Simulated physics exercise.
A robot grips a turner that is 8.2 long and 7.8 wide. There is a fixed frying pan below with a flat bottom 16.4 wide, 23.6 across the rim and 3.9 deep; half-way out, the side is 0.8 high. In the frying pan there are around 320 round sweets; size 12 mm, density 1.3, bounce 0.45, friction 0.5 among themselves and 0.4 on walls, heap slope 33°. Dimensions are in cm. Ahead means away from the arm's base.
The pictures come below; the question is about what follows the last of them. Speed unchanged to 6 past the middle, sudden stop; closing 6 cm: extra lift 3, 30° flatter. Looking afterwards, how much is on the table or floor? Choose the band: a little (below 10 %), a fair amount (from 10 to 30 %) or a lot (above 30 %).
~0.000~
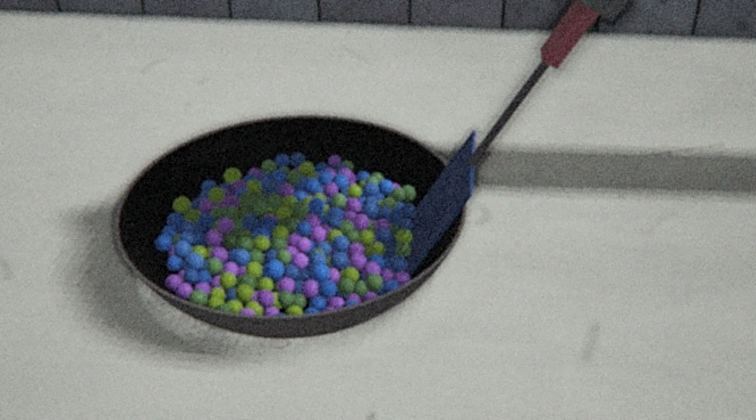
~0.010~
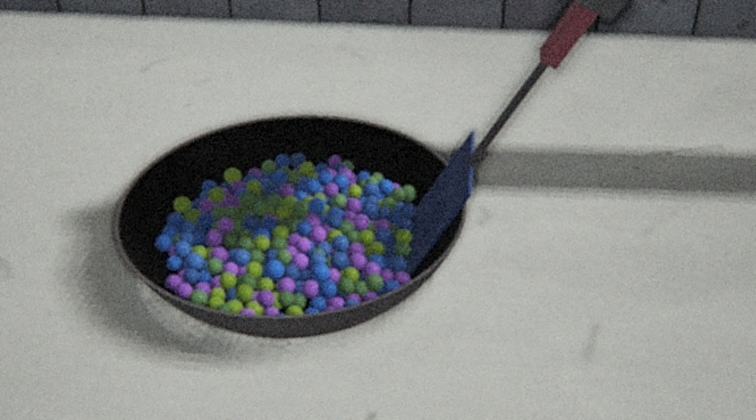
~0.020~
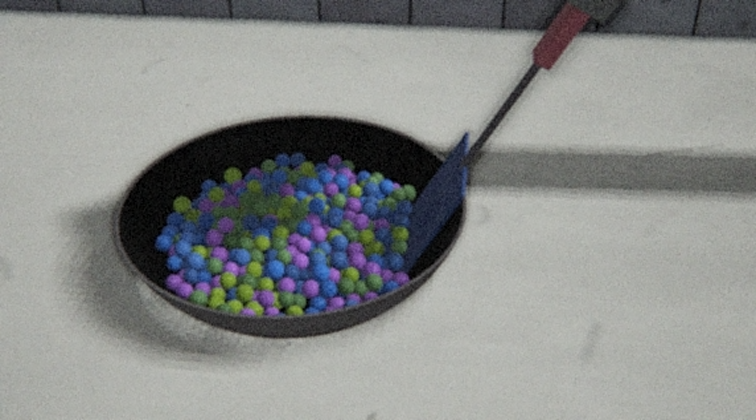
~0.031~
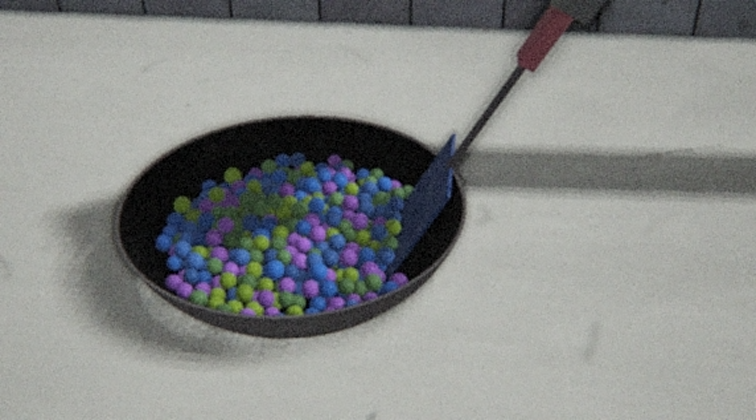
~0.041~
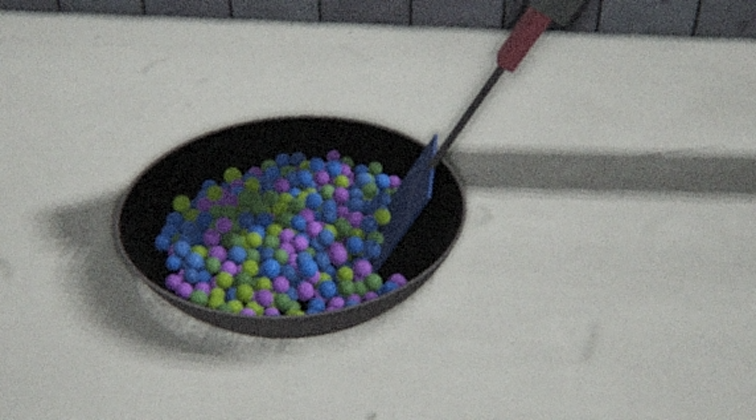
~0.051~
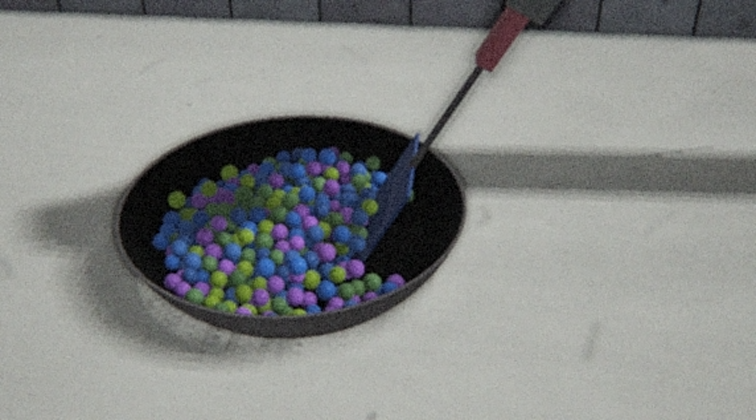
It is a fair amount, from 10 to 30 %.
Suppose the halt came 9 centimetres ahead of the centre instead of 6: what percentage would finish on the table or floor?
I'd expect close to 35 per cent then.
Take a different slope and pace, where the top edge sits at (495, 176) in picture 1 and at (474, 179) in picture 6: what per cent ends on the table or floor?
Near 0 in a hundred.
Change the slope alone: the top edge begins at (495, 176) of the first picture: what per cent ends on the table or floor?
Some 15 per cent.
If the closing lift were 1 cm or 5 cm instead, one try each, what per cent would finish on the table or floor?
Result: Approx. 15 % and 20 %, one try each.
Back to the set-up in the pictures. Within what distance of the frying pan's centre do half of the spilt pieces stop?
It's around 28 cm.
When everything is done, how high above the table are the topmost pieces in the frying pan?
It reaches around 4.5 cm.
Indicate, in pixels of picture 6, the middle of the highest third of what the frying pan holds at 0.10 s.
About pixel (257, 204).
By 0.08 s, sloping 61°, highest piece 6 above the table; 322 in the frying pan.
By 0.10 s, sloping 51°, highest piece 7 above the table; 322 in the frying pan.
By 0.31 s, sloping 31°, highest piece 6 above the table; 263 in the frying pan, 56 on the table or floor, 3 on the blade or in flight.
By 1.36 s, sloping 31°, highest piece 4 above the table; 263 in the frying pan, 59 on the table or floor.
Final count, 263 in the frying pan, 59 on the table or floor. That is 18 % on the table or floor.
